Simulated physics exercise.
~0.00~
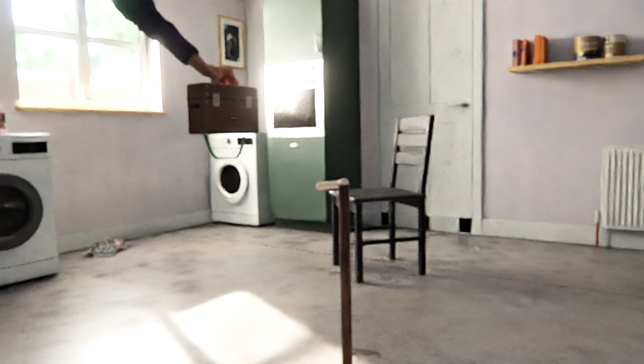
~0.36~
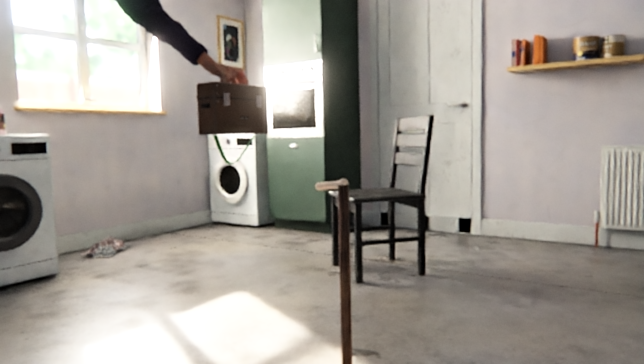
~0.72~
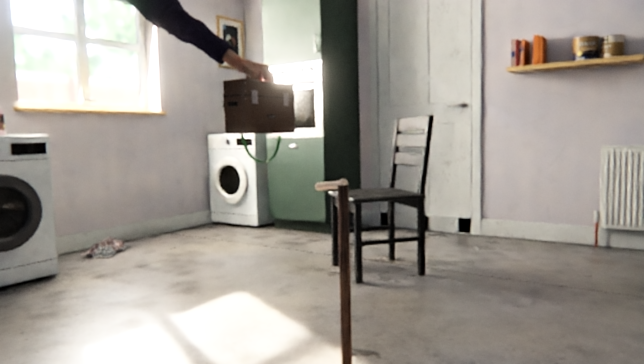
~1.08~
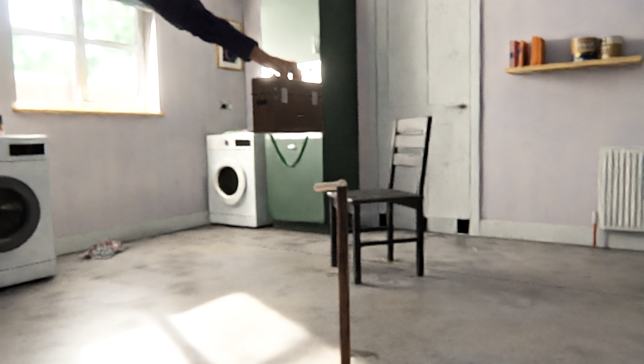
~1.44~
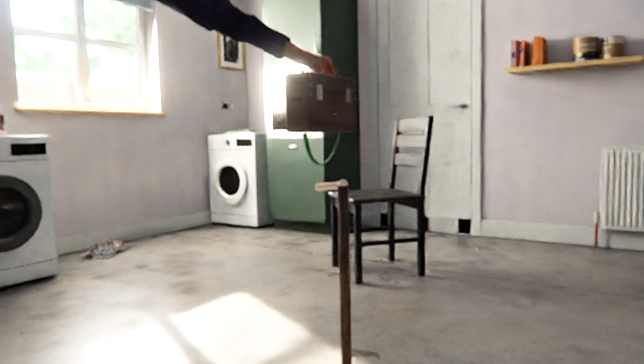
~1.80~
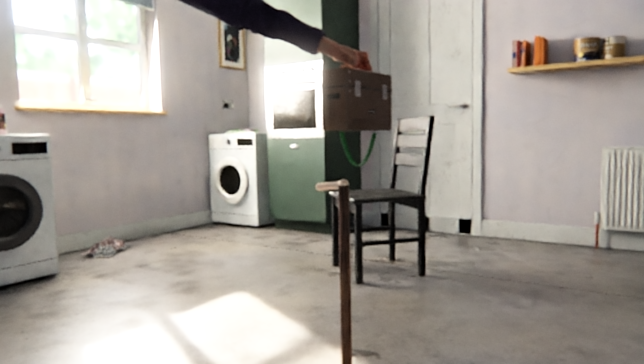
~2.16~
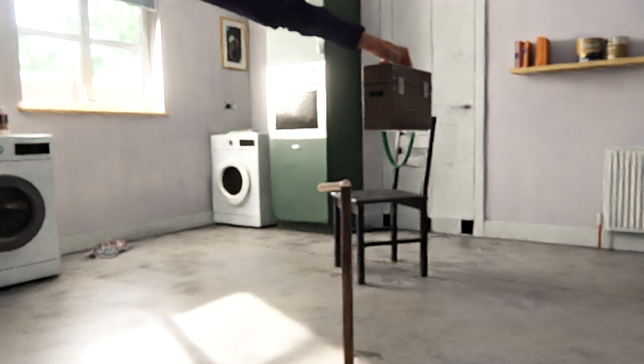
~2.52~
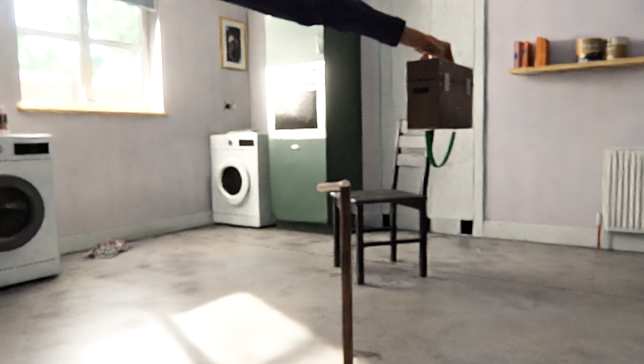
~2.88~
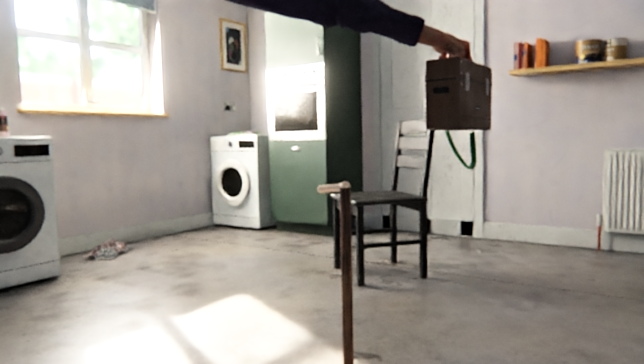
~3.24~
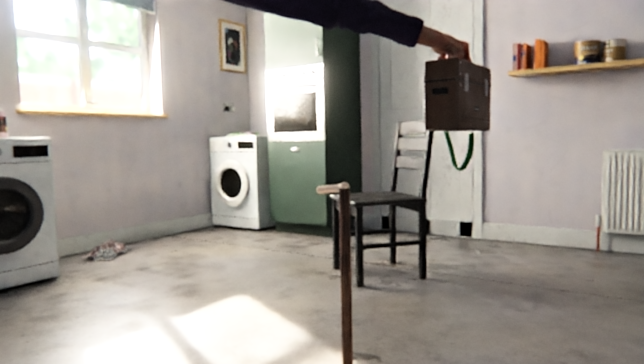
An outstretched arm in a dark sleeve grips a brown case from above, with a green strap hanging in a loop beneath it. The slightly swaying view looks across a pale room with a grey floor, a bright window and white washing machines at left, a green cabinet behind, and a shelf at right. A thin brown post with a short bar on top stands in the foreground before a dark chair. The hand carries the upright case steadily rightward, over the post and past the chair back. Nothing catches the loop, and the case stops, still held aloft, right of the post.
